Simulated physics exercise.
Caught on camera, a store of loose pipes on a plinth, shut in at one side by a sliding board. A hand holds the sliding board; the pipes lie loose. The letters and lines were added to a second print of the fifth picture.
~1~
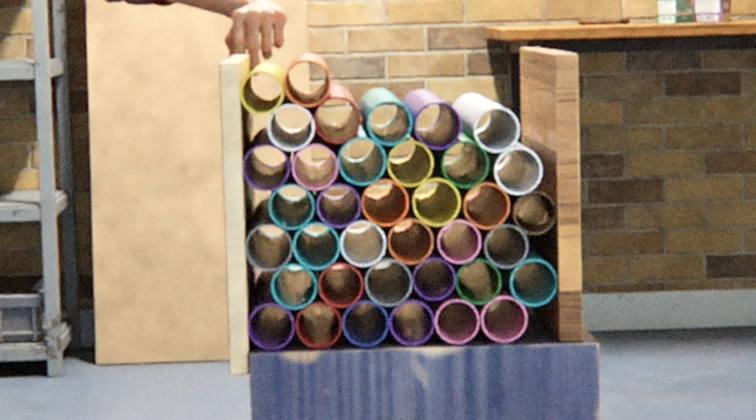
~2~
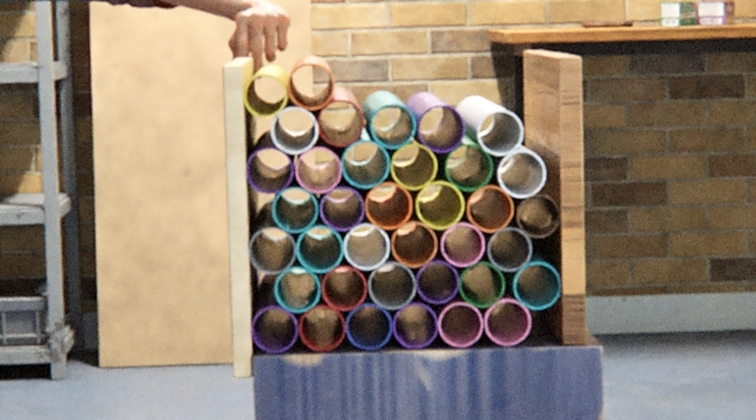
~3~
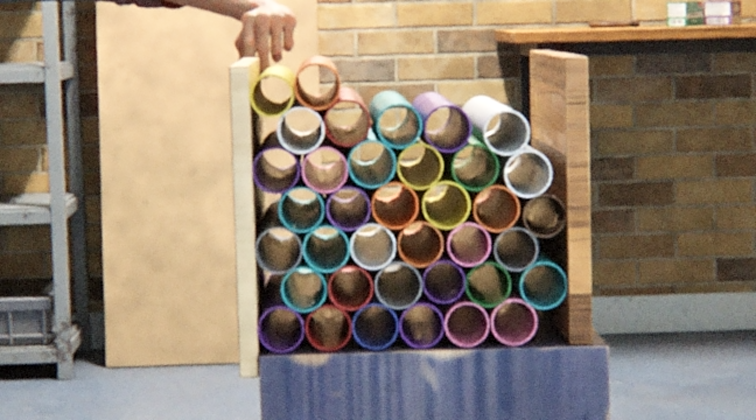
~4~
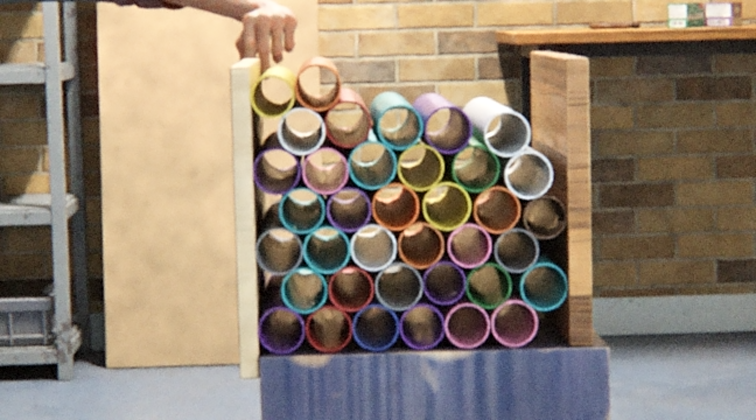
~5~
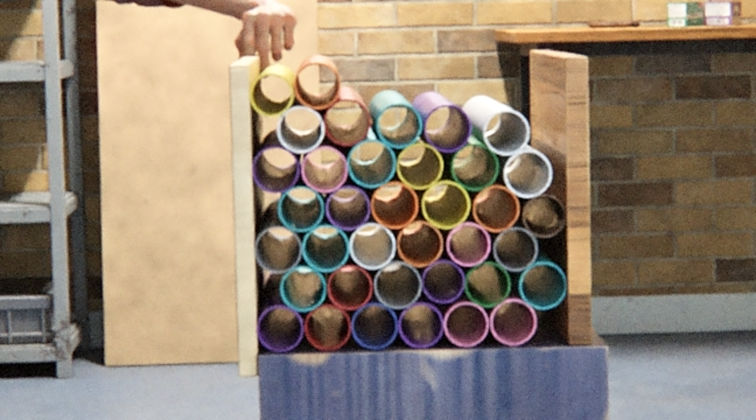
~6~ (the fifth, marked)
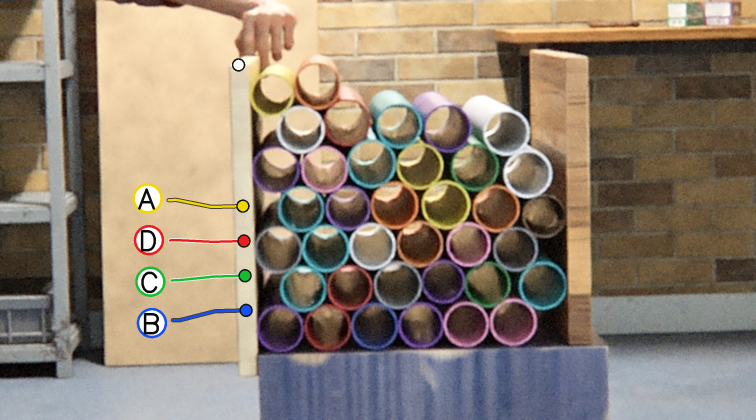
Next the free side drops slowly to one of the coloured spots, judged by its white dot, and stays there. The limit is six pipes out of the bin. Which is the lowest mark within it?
Lower it to C and no more.
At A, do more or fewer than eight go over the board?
At A, fewer than eight.
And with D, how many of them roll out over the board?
With D, four.
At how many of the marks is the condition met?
Three of them.
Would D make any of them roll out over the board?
Yes.
On the marked copy, A at (243, 206); B at (246, 310); C at (245, 276); D at (244, 241); the white dot at (239, 65).
Following C. Soon after the start, top of the board (251, 156).
Later, top of the board (254, 255).
In the end, top of the board (255, 274), four out over the board.
As for the rest, A one out over the board; B more than six out over the board; D four out over the board.
